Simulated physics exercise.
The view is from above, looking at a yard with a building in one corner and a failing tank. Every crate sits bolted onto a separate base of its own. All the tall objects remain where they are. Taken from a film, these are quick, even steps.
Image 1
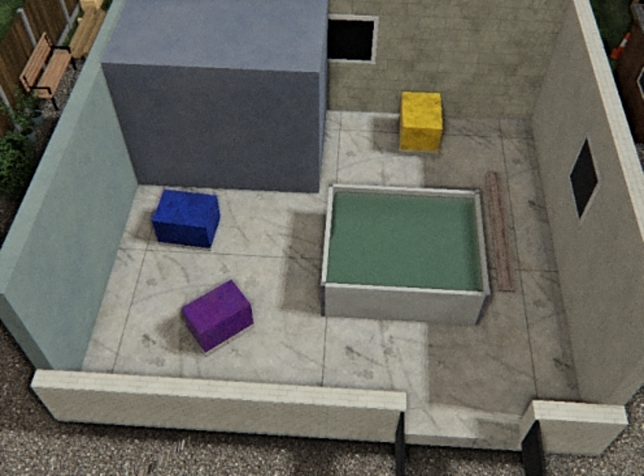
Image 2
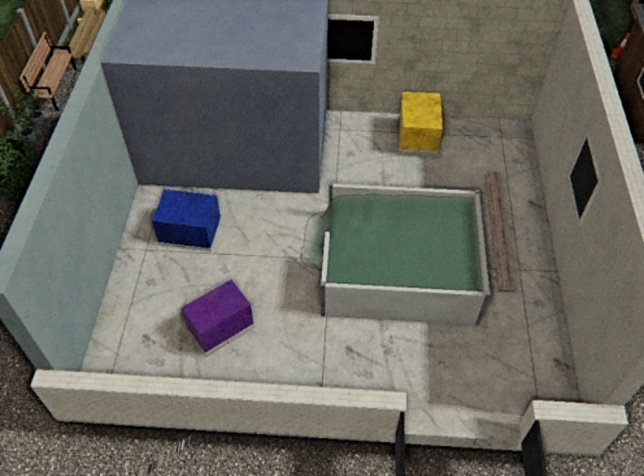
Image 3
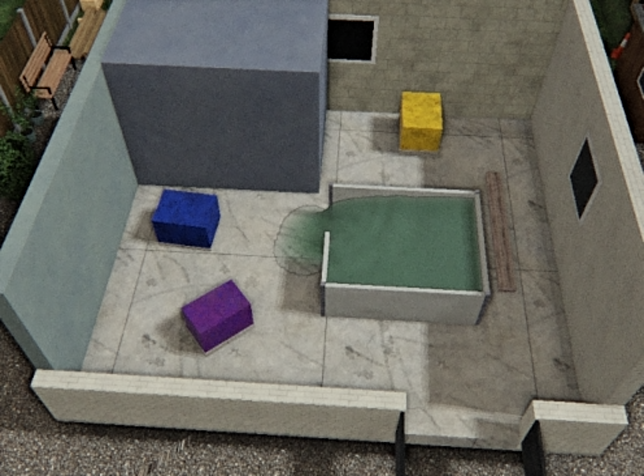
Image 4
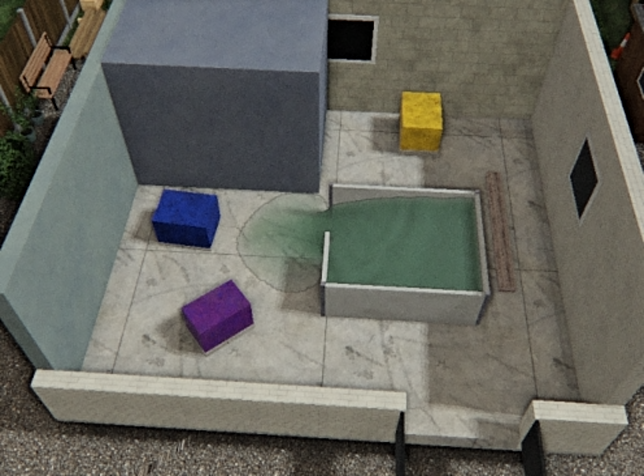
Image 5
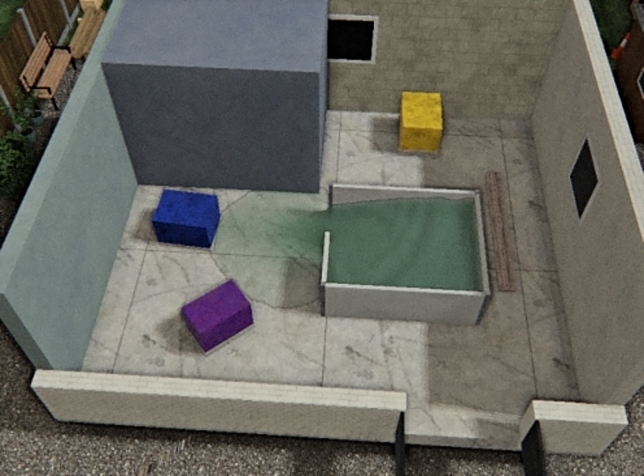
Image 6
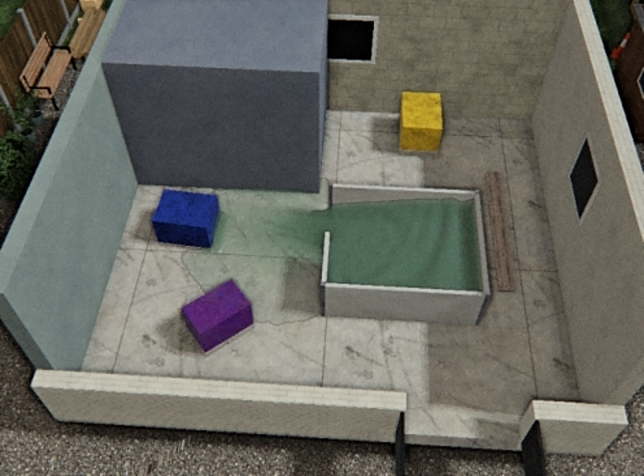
Green water poured out through a gap in the left side of a tank in a walled yard, spreading left across the pale paved floor until it reached the blue and purple blocks.
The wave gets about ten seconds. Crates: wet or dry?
In order: The purple crate ends up with water on it; the yellow crate ends up clear of the water; the blue crate ends up with water on it.
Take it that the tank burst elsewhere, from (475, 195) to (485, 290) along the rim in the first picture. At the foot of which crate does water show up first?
That would be the yellow one, reached first.
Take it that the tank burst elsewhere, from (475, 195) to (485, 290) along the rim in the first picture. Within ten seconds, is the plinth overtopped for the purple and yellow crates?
The purple crate is reached; the yellow crate is reached.
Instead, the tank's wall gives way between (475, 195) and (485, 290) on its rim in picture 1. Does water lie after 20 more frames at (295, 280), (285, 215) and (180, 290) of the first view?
Okay, the first is left untouched, the next is left untouched, and the last is left untouched.
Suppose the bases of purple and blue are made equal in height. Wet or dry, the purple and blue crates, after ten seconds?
First the purple crate: It is flooded; then the blue crate: It is flooded.
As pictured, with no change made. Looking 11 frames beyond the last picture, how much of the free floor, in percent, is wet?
I'd say close to 30 per cent.
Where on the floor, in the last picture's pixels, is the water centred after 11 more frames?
About (316, 262) in the last view.
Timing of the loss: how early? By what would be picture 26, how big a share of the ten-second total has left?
0 per cent.
A moment on, water covers 20 % of the floor; the purple crate water round its plinth, the yellow crate not reached, the blue crate water round its plinth.
Next, water covers 30 % of the floor; the purple crate water round its plinth, the yellow crate not reached, the blue crate water round its plinth.
Then, water covers 35 % of the floor; the purple crate water round its plinth, the yellow crate not reached, the blue crate water round its plinth.
Later, water covers 65 % of the floor; the purple crate water round its plinth, the yellow crate not reached, the blue crate water round its plinth.
In the end, water covers 85 % of the floor; the purple crate was topped, the yellow crate stayed above the water, the blue crate was topped.
